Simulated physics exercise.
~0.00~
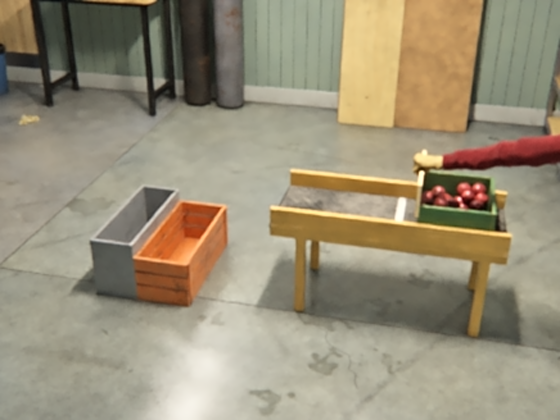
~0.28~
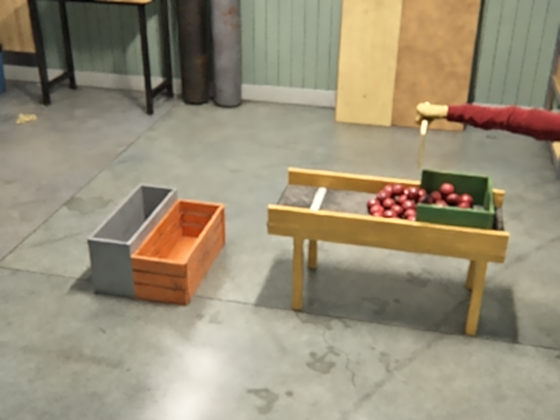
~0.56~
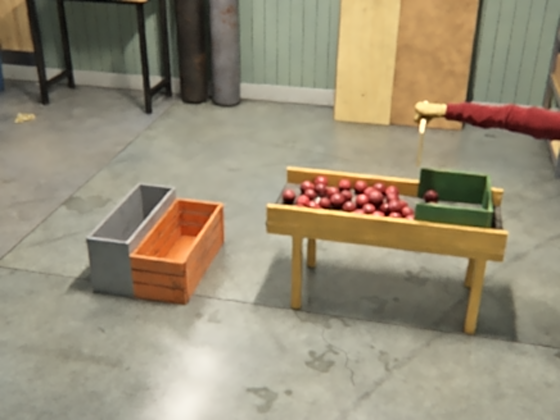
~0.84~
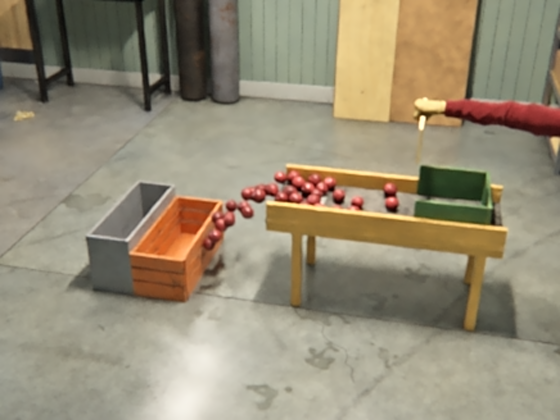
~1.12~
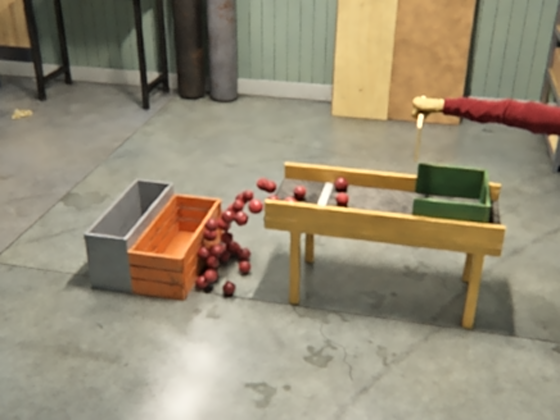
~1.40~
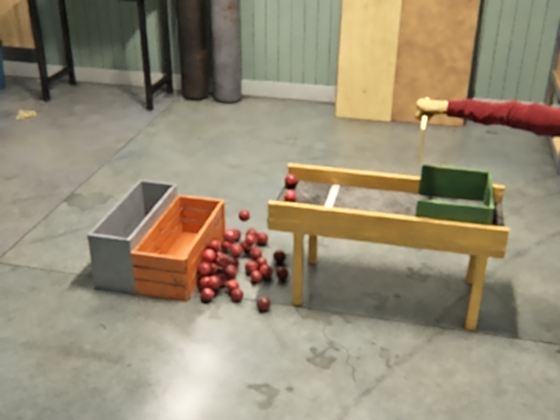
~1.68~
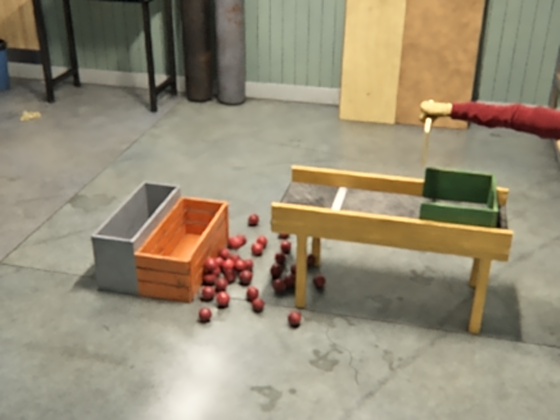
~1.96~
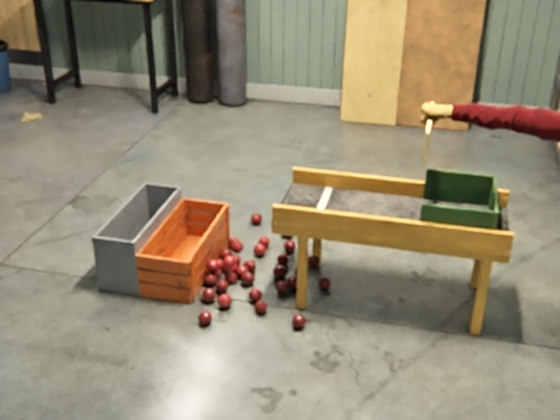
Red apples ride left from the green pen, drop off the belt, and scatter short of the orange tote.
